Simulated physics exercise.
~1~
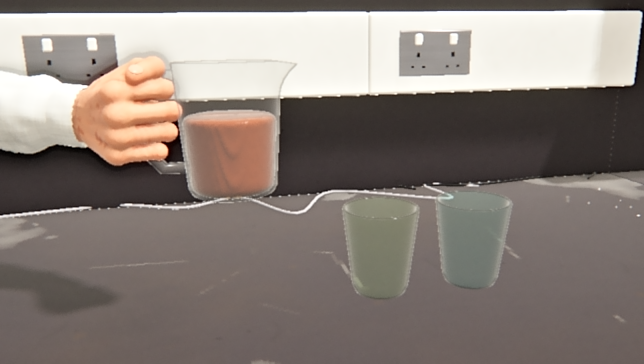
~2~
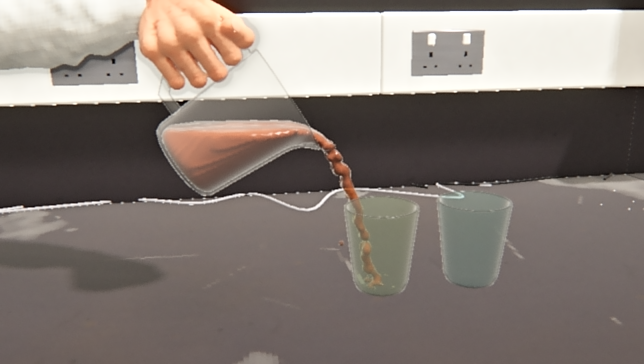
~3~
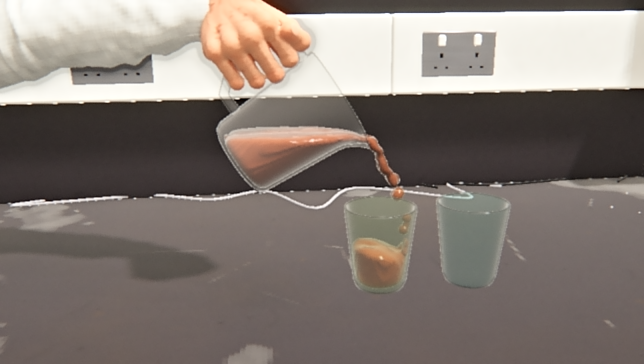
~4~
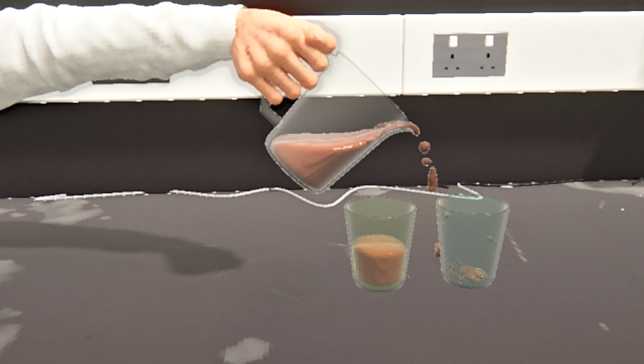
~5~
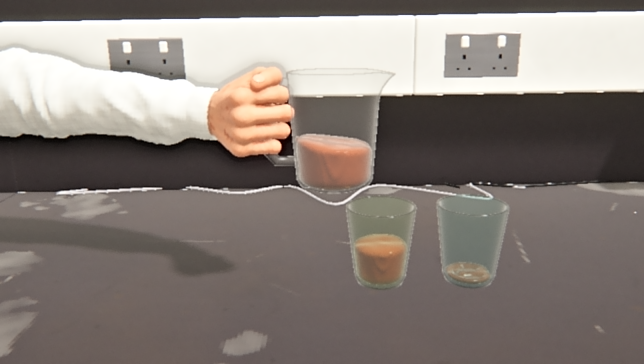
A clear glass jug of reddish-brown tea, held by a hand in a white sleeve, hovers above a dark, scuffed work surface, seen from the front against a black and white wall with sockets. Two empty tumblers stand to the right, the left one greenish and the right one bluish. The jug tips rightward and pours into the left tumbler, then moves right, its stream passing on to the right tumbler. It swings back upright, still holding some tea. The left tumbler ends roughly half full, while the right holds only a little.
